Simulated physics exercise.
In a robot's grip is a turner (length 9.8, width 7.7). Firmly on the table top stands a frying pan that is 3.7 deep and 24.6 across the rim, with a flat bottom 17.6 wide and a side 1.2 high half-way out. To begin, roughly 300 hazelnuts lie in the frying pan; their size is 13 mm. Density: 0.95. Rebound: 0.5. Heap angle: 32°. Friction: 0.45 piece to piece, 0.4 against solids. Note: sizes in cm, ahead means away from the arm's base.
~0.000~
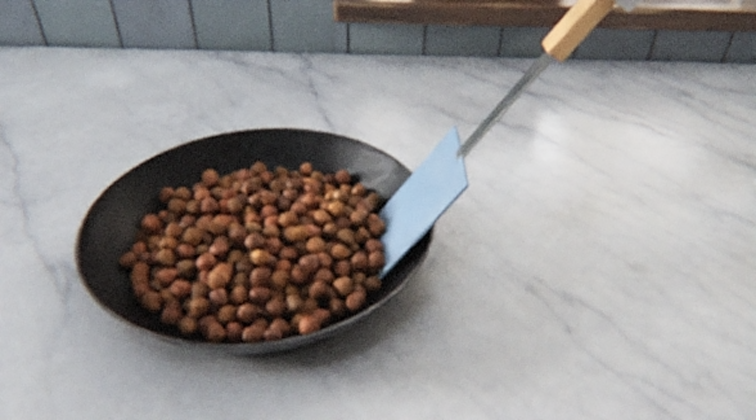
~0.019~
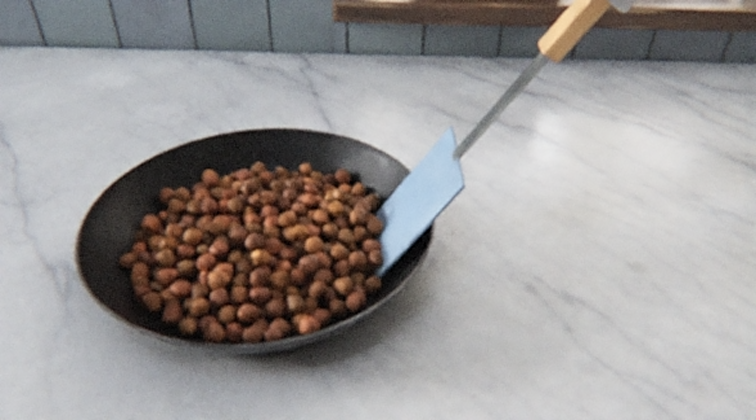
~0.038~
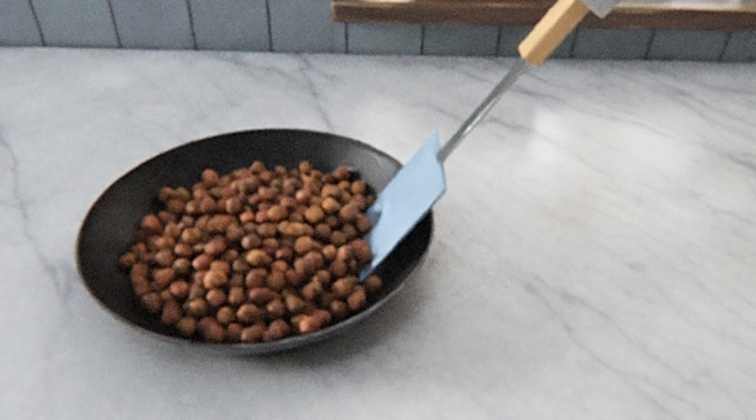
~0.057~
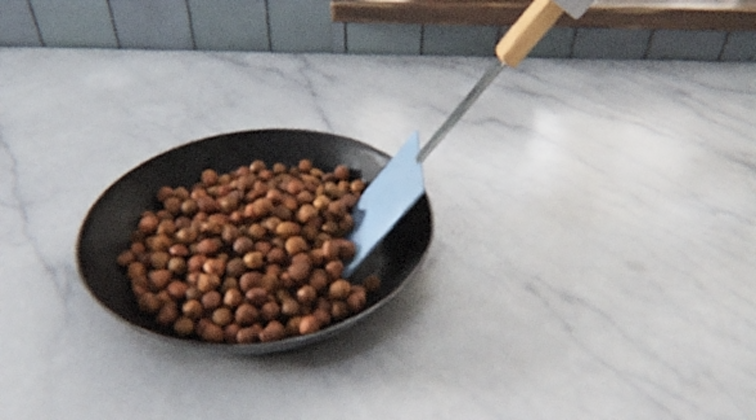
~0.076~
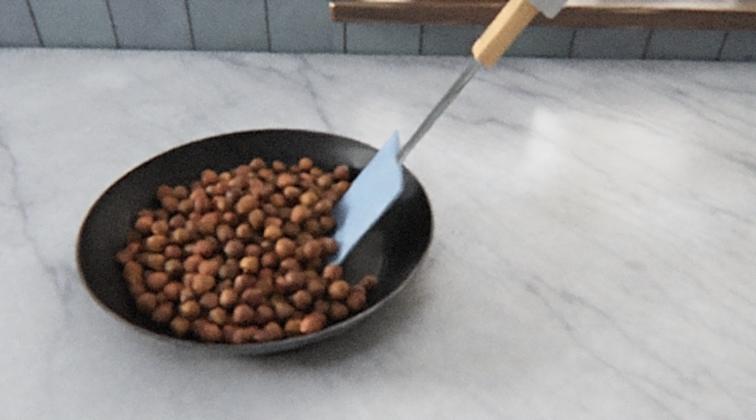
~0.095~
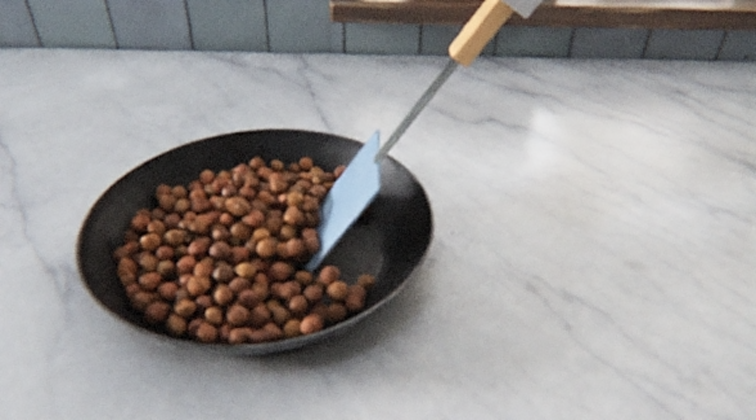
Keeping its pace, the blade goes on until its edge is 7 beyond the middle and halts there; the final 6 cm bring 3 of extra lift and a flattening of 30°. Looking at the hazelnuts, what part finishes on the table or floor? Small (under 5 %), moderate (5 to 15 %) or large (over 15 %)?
Moderate.
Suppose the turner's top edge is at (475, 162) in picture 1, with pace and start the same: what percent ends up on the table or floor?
Spill: Approx. 5 per cent.
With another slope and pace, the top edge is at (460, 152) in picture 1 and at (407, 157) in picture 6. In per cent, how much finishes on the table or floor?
Near 5 in a hundred.
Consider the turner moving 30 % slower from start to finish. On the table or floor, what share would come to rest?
In that case, close to 5 per cent.
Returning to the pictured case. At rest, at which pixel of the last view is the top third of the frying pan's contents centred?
About (148, 220).
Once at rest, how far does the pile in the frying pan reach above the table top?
Height at the end: Around 5.5 cm.
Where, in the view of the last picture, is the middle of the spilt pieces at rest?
Roughly (25, 244).
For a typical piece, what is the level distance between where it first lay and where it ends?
Somewhere about 3 centimetres, I'd say.
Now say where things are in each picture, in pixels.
In the first picture, turner top edge at (462, 153), sloping 57°; upper third of the load around (259, 231), from x 130 to 375, top at y 170; 302 in the frying pan.
In the second picture, turner top edge at (458, 154), sloping 57°; upper third of the load around (259, 231), from x 130 to 375, top at y 170.
In the third picture, turner top edge at (441, 157), sloping 57°; upper third of the load around (265, 231), from x 130 to 370, top at y 170.
In the fourth picture, turner top edge at (420, 158), sloping 57°; upper third of the load around (258, 230), from x 125 to 370, top at y 170.
In the fifth picture, turner top edge at (400, 158), sloping 57°; upper third of the load around (254, 230), from x 125 to 370, top at y 165.
In the sixth picture, turner top edge at (379, 157), sloping 57°; upper third of the load around (249, 226), from x 120 to 365, top at y 165; 302 in the frying pan.
By 0.14 s, sloping 56°, highest piece 5 above the table; 302 in the frying pan.
By 0.19 s, sloping 43°, highest piece 6 above the table; 302 in the frying pan.
By 0.41 s, sloping 27°, highest piece 6 above the table; 279 in the frying pan, 22 on the table or floor, 1 on the blade or in flight.
By 1.46 s, sloping 27°, highest piece 5 above the table; 277 in the frying pan, 25 on the table or floor.
Final count, 277 in the frying pan, 25 on the table or floor. That is 8 % on the table or floor.
